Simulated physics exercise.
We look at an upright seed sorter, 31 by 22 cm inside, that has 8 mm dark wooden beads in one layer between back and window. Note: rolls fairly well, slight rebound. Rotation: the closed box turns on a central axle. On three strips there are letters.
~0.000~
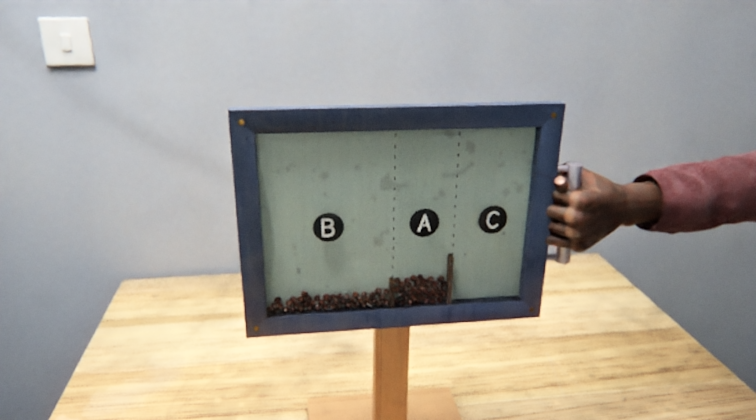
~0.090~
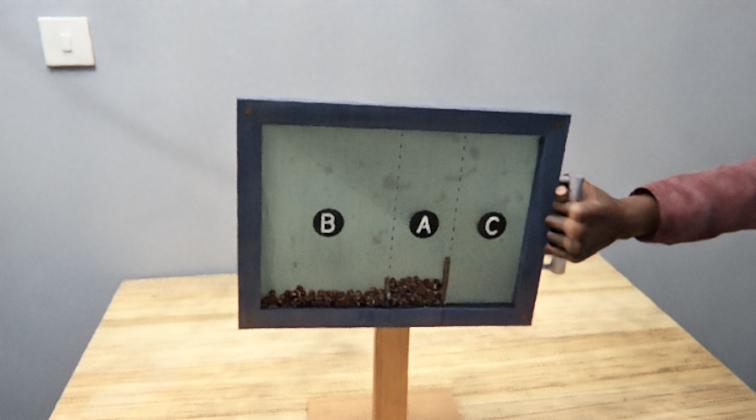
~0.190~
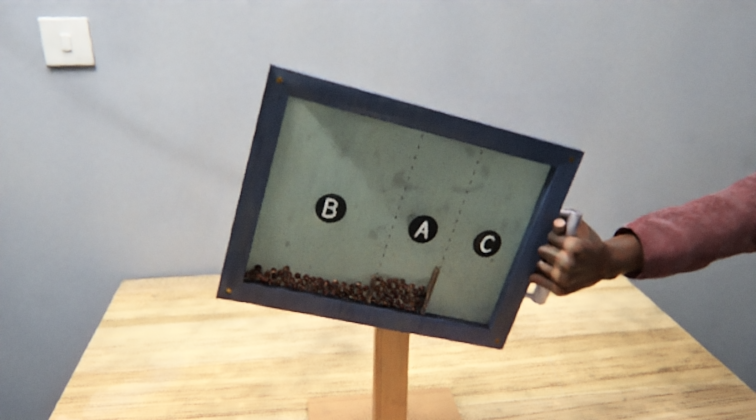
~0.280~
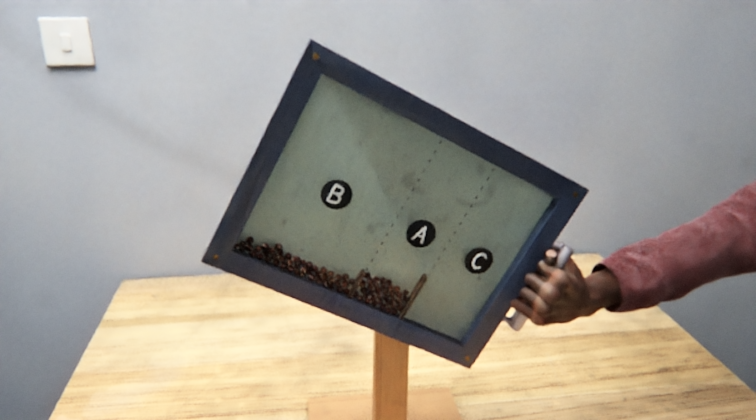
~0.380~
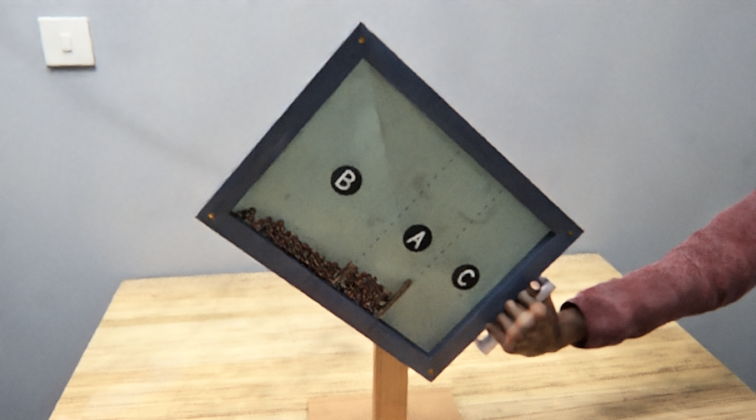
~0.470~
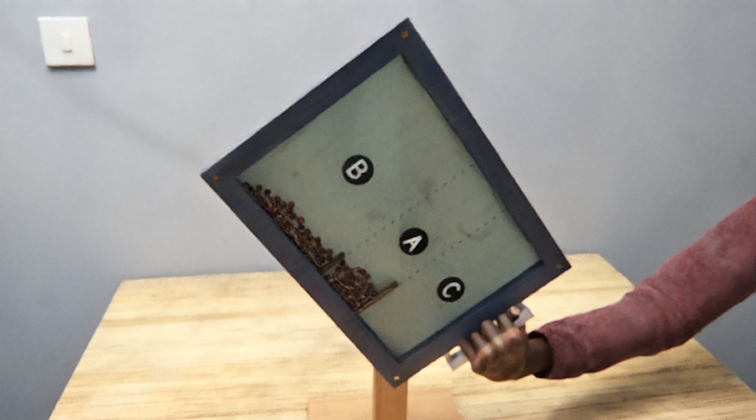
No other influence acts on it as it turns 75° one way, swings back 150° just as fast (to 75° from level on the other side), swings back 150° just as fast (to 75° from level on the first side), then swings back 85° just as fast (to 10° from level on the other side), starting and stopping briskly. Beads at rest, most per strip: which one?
Answer: A.
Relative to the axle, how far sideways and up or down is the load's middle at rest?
Right: About 2 cm; below: About 9 cm.
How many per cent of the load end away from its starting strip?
Moved share: About 30 per cent.
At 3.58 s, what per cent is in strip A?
I'd say some 50 in a hundred.
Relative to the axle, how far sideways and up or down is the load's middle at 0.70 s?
9 cm left, 1 cm below.
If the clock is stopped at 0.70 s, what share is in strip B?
The share there is around 55 %.
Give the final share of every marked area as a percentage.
Final shares, per cent - strip A = 50; strip B = 35; strip C = 15.
After 0.70 s, it stands 75° clockwise; the beads' middle is 9 cm left of and 1 cm below the centre; A 45 %, B 55 %.
After 3.58 s, it stands 33° clockwise; the beads' middle is 4 cm left of and 9 cm below the centre; A 50 %, B 35 %, C 15 %.
After 3.97 s, it stands 10° anticlockwise; the beads' middle is 3 cm right of and 9 cm below the centre; A 50 %, B 35 %, C 15 %.
Settled by 4.8 s, it stands 10° anticlockwise; A 50 %, B 35 %, C 15 %.
